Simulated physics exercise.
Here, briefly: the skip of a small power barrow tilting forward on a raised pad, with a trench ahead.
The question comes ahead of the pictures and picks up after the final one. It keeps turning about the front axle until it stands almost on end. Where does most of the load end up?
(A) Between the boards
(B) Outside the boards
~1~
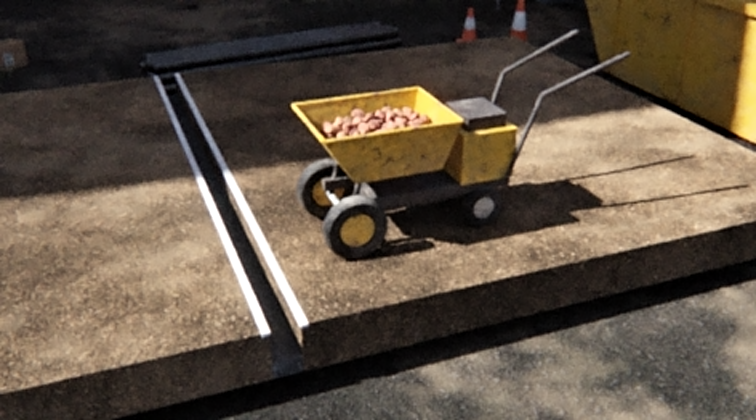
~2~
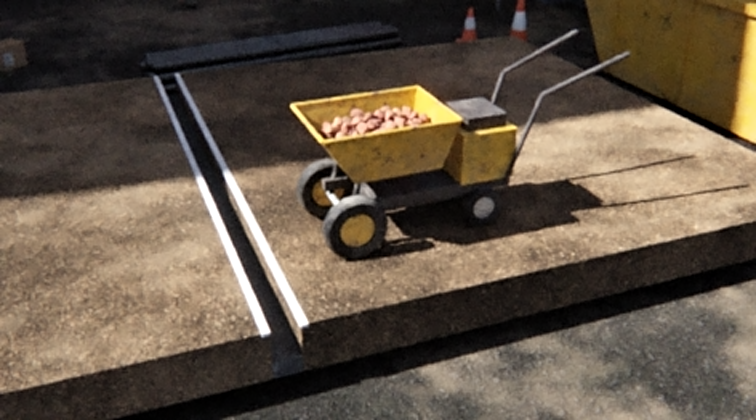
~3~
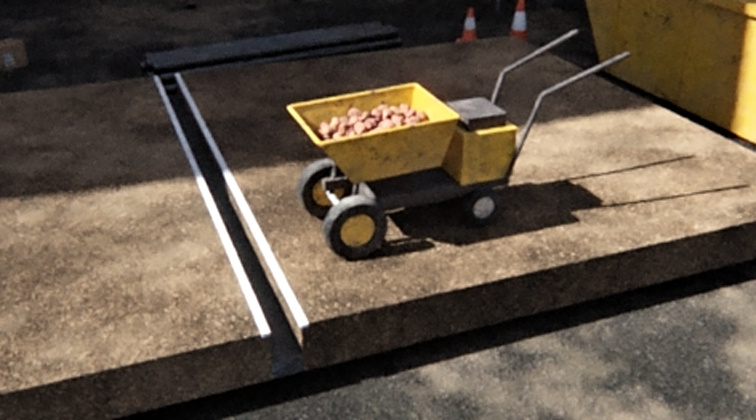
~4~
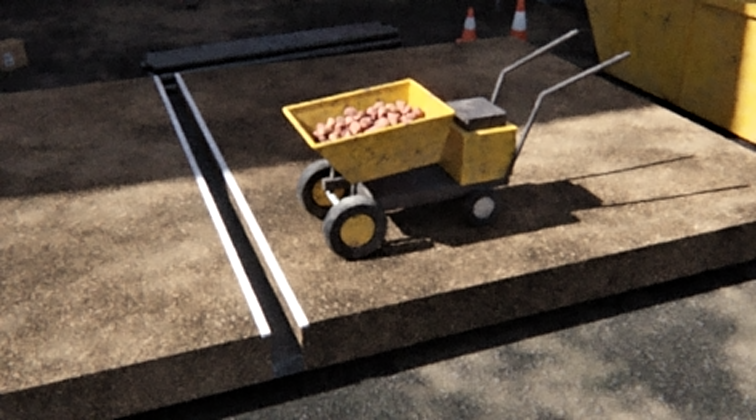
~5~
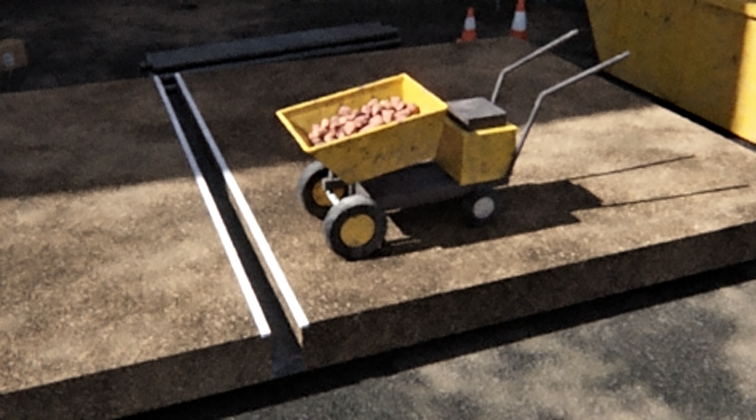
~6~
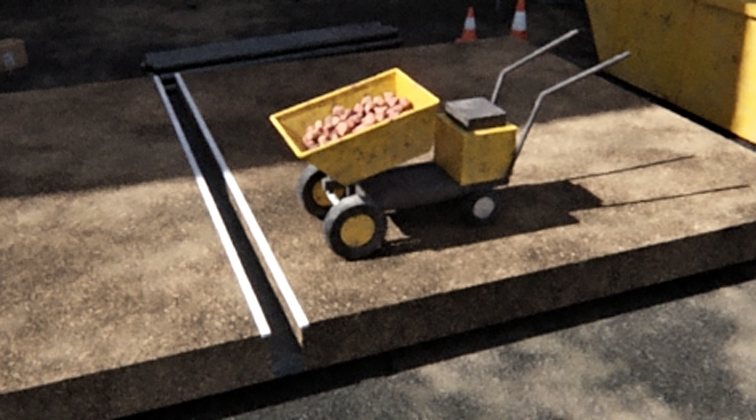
The answer is B.
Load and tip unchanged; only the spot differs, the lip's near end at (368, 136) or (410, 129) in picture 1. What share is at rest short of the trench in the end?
About 20 %, then 60 %.
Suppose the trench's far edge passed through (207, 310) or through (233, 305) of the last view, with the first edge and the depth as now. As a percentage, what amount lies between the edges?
The first try gives 100 percent, then the second gives 70 percent.
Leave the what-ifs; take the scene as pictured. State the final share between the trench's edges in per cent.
Roughly 20 %.
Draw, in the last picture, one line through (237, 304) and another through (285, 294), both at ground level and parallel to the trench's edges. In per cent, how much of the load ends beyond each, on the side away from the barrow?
Some 50 and some 80 per cent, respectively.
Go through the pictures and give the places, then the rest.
In the first picture, lip of the skip near (324, 142), level; top of the load near (390, 128), lumps of rubble; first edge of the trench near (289, 293); far edge near (252, 300), the trench under half as wide as the skip, and about as deep as wide.
In the second picture, lip of the skip near (323, 143), level; top of the load near (389, 128).
In the third picture, lip of the skip near (320, 144), tipped barely; top of the load near (386, 126).
In the fourth picture, lip of the skip near (315, 147), tipped barely; top of the load near (382, 125).
In the fifth picture, lip of the skip near (308, 151), tipped a little; top of the load near (389, 122).
In the sixth picture, lip of the skip near (301, 156), tipped a little; top of the load near (382, 119); first edge of the trench near (289, 293); far edge near (252, 300).
Shortly afterwards, skip tipped steeply; the whole lot in the skip.
Next, skip tipped steeply; the bulk in the skip; only a few in or heaped over the trench; a little beyond it; only a few falling.
Some moments later, skip tipped right over; near a quarter in the skip; a little in or heaped over the trench; near two thirds beyond it.
In the end, skip tipped right over; near a quarter in the skip; near a quarter in or heaped over the trench; near two thirds beyond it.
